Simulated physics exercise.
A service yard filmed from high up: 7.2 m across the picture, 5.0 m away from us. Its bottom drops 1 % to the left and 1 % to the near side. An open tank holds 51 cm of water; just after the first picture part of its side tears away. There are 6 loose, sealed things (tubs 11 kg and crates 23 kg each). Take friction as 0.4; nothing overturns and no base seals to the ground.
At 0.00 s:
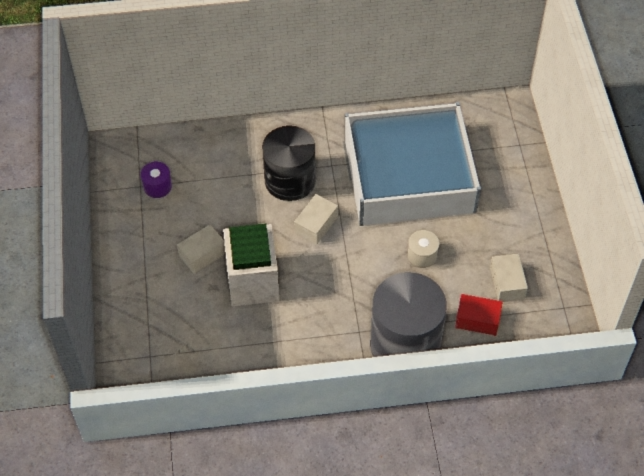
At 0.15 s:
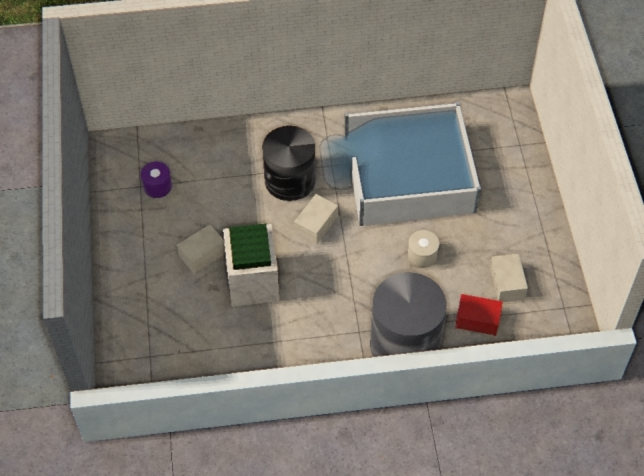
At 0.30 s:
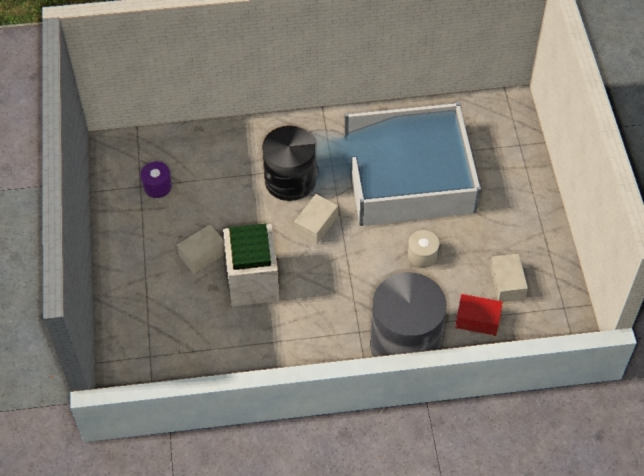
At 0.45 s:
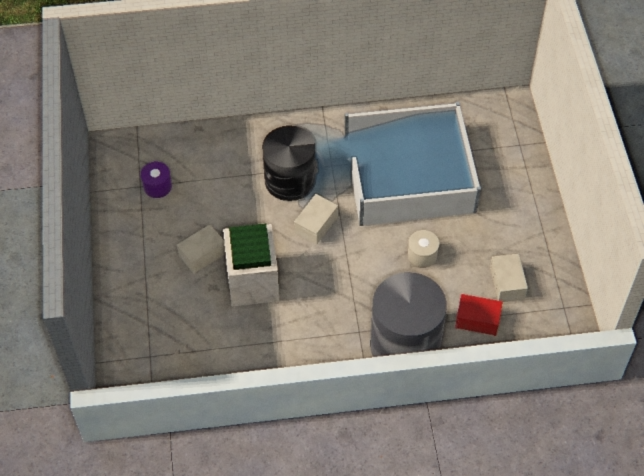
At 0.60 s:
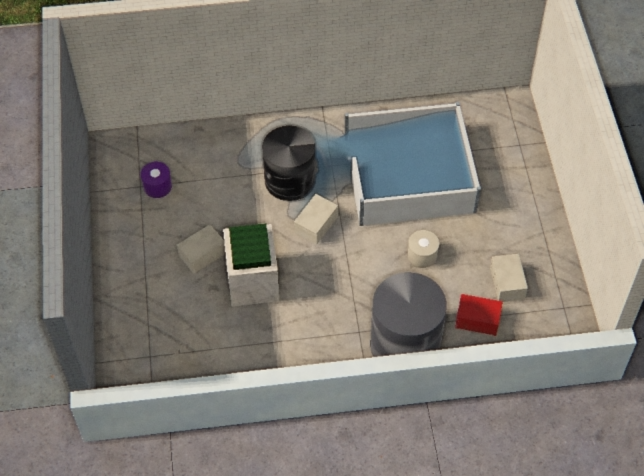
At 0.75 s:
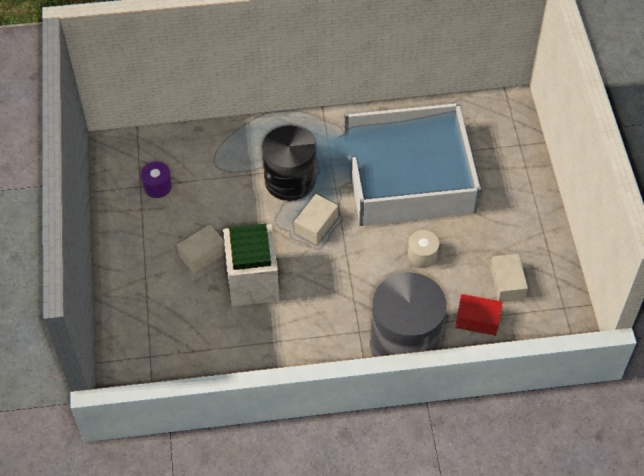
Water pours from the open left side of a tank and spreads around a dark cylinder.
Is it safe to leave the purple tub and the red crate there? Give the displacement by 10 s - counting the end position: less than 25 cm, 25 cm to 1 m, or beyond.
Purple tub gets carried off, red crate barely shifts.
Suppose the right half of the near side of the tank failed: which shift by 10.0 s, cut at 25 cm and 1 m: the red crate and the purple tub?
Then the red crate ends far away, the purple tub stays put.
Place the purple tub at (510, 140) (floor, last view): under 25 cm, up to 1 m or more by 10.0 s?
It holds its place.
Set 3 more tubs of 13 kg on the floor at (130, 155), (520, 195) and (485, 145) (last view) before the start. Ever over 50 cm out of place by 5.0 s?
In that order: More, short of it, short of it.
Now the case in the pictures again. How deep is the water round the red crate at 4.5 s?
Roughly 1 cm.
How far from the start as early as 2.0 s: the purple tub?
Roughly 0 cm by then.
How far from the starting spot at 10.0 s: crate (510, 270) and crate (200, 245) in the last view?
In that order: 0 cm, 0 cm.
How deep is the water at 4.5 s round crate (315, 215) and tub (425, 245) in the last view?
Roughly 3 and 0 cm.
After 2.0 s the purple tub is near (155, 173), 0.0 m from its start, aground; the red crate is near (480, 309), 0.0 m from its start, aground; 0 afloat.
After 4.5 s the purple tub is near (149, 211), 0.7 m from its start, aground; the red crate is near (480, 309), 0.0 m from its start, aground; 0 afloat.
After 7.0 s the purple tub is near (170, 283), 2.0 m from its start, aground; the red crate is near (480, 309), 0.0 m from its start, aground; 0 afloat.
After 10.0 s the purple tub is near (156, 315), 2.5 m from its start, afloat; the red crate is near (480, 309), 0.0 m from its start, aground; 1 afloat.
